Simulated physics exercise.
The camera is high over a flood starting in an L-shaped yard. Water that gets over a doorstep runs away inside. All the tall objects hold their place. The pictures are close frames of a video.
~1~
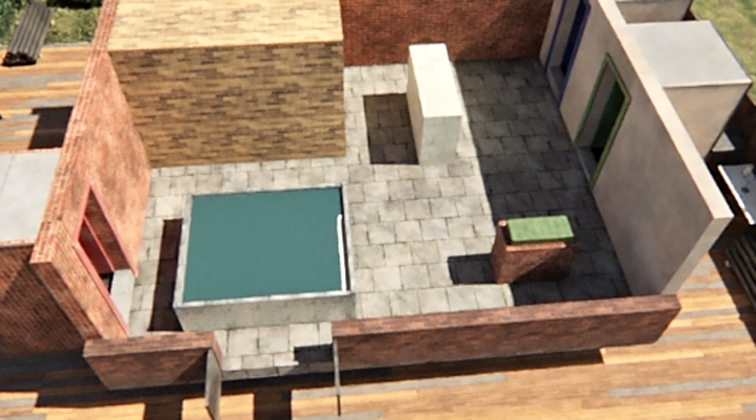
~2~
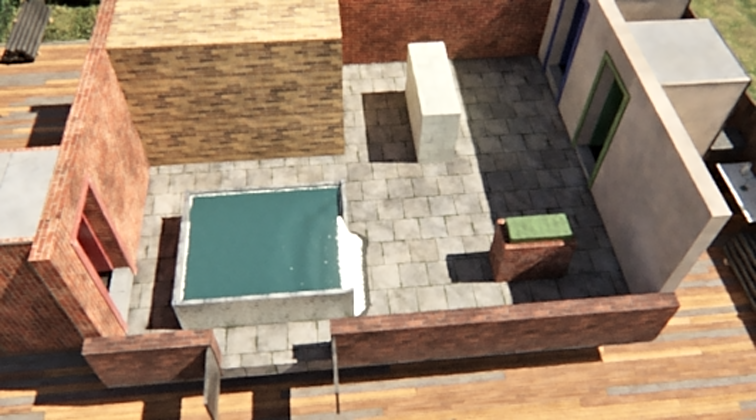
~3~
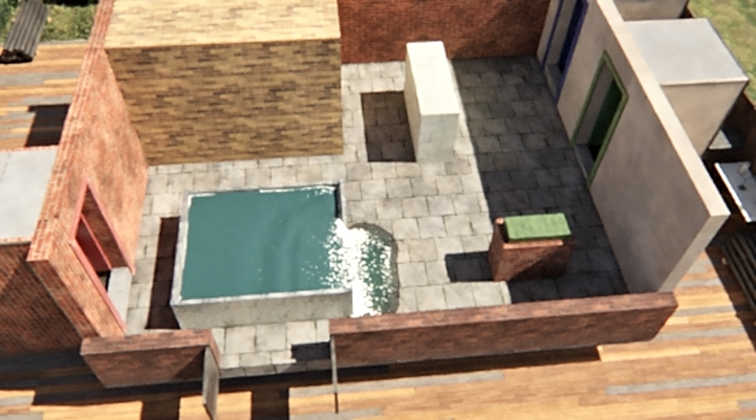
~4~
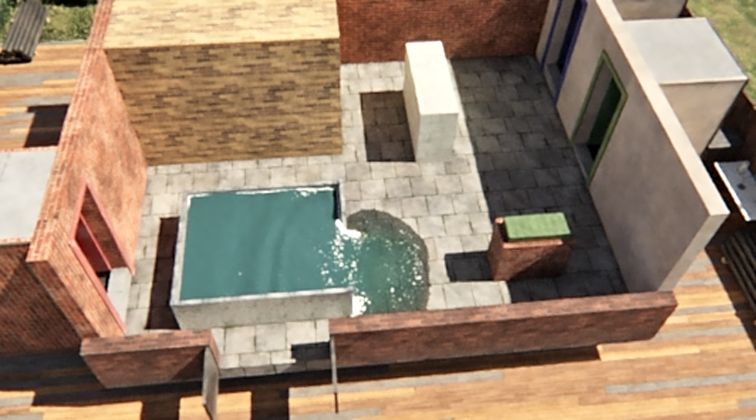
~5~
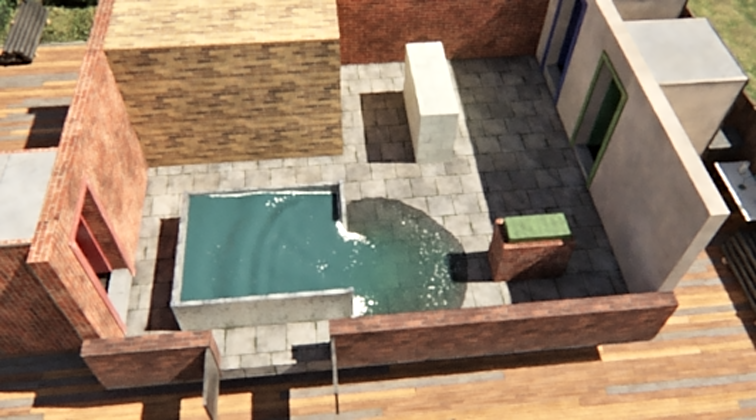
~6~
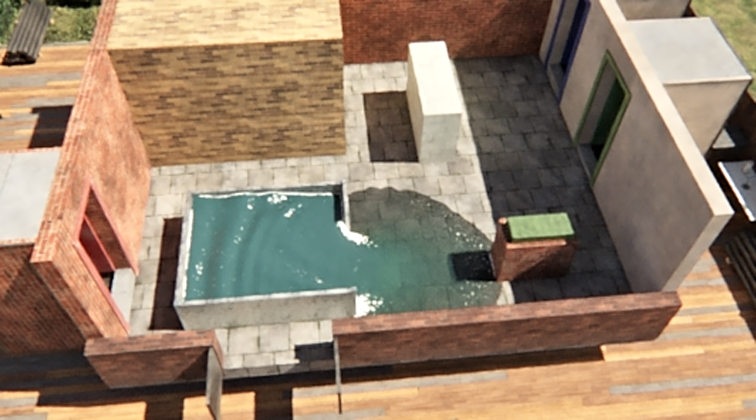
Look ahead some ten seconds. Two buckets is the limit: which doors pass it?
In the end: The green door floods; the red door holds within the limit; the blue door holds within the limit.
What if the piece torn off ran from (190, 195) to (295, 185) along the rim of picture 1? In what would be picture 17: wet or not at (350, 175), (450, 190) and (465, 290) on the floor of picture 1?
One after the other: Awash, covered, free of water.
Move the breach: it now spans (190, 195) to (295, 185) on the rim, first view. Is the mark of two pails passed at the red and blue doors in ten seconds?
One by one: The red door keeps below it, the blue door holds.
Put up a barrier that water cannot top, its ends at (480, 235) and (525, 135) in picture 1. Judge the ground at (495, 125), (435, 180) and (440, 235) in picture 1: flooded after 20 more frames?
As listed: Under water, flooded, wet.
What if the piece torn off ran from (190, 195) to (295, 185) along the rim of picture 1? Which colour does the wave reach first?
First comes the red-painted one.
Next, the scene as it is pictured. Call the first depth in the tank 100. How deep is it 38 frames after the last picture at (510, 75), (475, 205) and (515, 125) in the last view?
Roughly 25, 14 and 14 per cent, in turn.
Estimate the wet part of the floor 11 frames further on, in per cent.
Some 40 per cent.
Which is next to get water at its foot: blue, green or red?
The one in green.
A moment on, water covers 30 % of the floor; the green door not reached, the red door not reached, the blue door not reached.
Next, water covers 40 % of the floor; the green door under two buckets in, the red door not reached, the blue door not reached.
Then, water covers 50 % of the floor; the green door over two buckets in, the red door not reached, the blue door wet at the sill, nothing in.
Later, water covers 65 % of the floor; the green door over two buckets in, the red door not reached, the blue door wet at the sill, nothing in.
In the end, water covers 90 % of the floor; the green door over two buckets in, the red door wet at the sill, nothing in, the blue door wet at the sill, nothing in.
